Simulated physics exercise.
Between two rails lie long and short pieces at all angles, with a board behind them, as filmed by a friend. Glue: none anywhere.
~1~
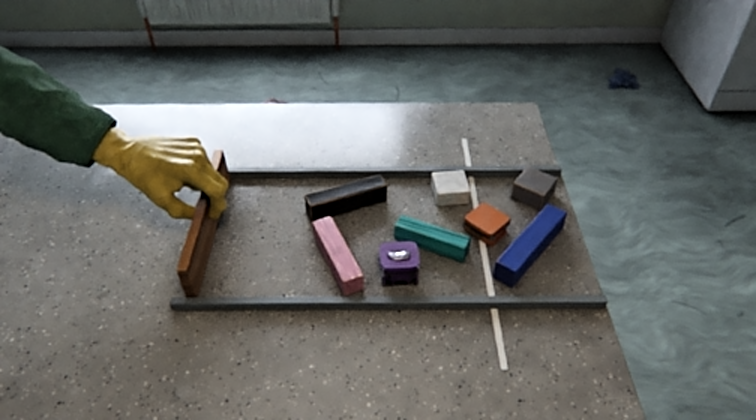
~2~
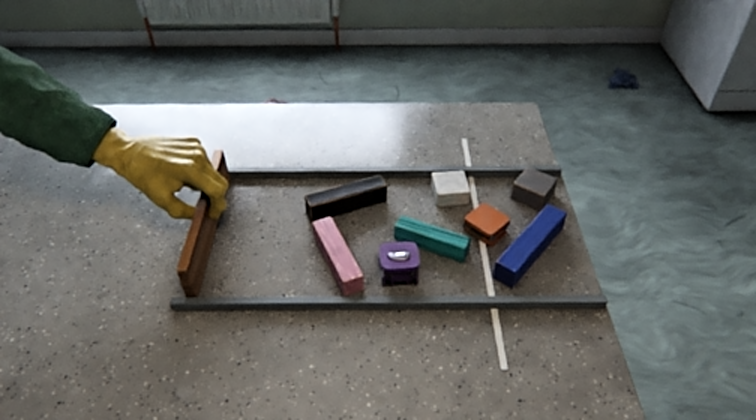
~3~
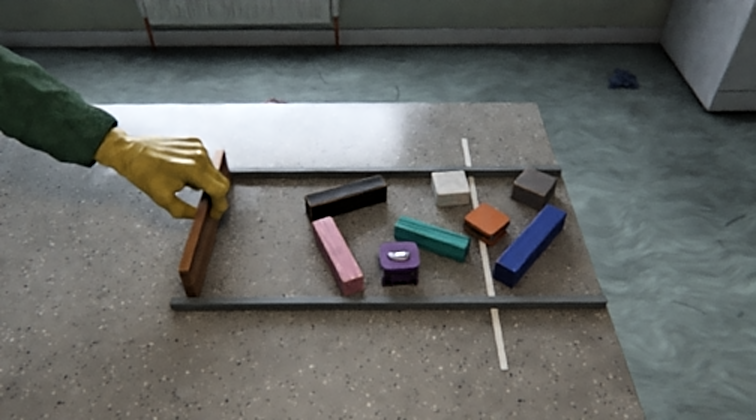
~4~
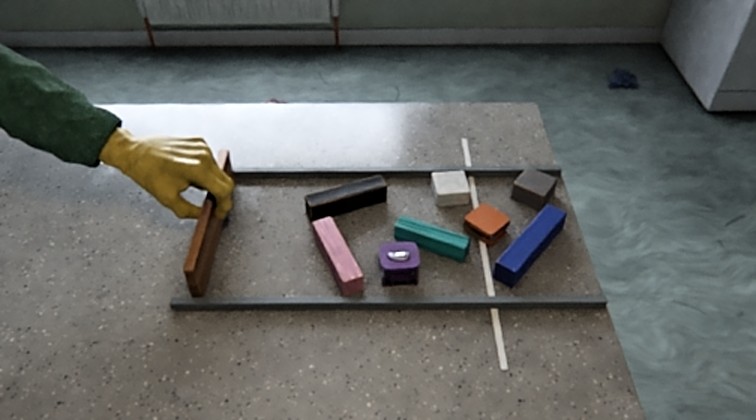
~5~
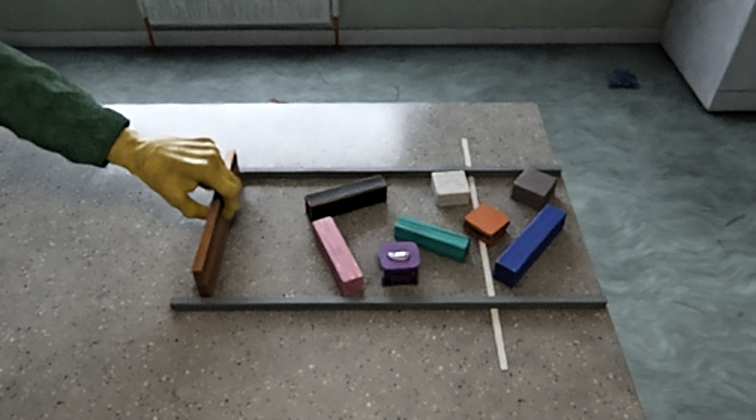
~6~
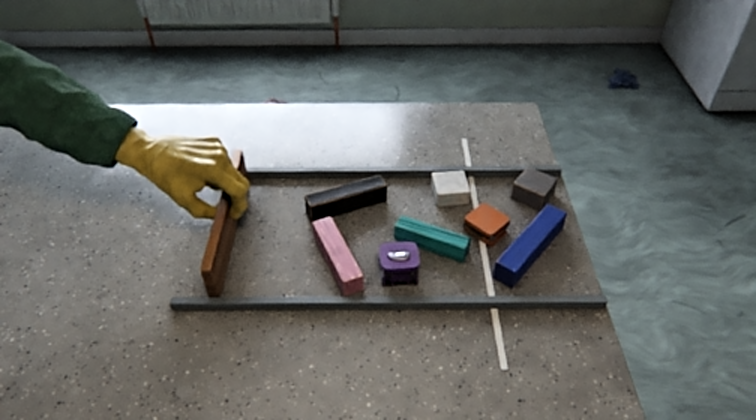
In this clip, a gloved hand holds a brown board upright between two rails and slides it slightly to the right, while the colourful sticks and small blocks scattered ahead of it, around a pale strip, stay still.
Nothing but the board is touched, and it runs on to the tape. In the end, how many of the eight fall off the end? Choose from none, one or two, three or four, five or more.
Final count: None.
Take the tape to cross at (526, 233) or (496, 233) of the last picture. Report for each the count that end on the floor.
In that order 2 and 0.
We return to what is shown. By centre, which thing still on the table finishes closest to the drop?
The blue stick.
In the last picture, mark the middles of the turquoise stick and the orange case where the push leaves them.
They finish at roughly (531, 240) and (530, 214) respectively.
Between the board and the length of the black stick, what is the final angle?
Misalignment: Close to 0°.
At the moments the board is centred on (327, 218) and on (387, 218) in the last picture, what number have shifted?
At that stage 2; at the next, 5.
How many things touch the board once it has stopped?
That comes to 2.
Soon after, none off yet; grey block at rest near (534, 189); blue stick at rest near (531, 244); orange case at rest near (486, 225).
At rest, the number that fall off is zero.
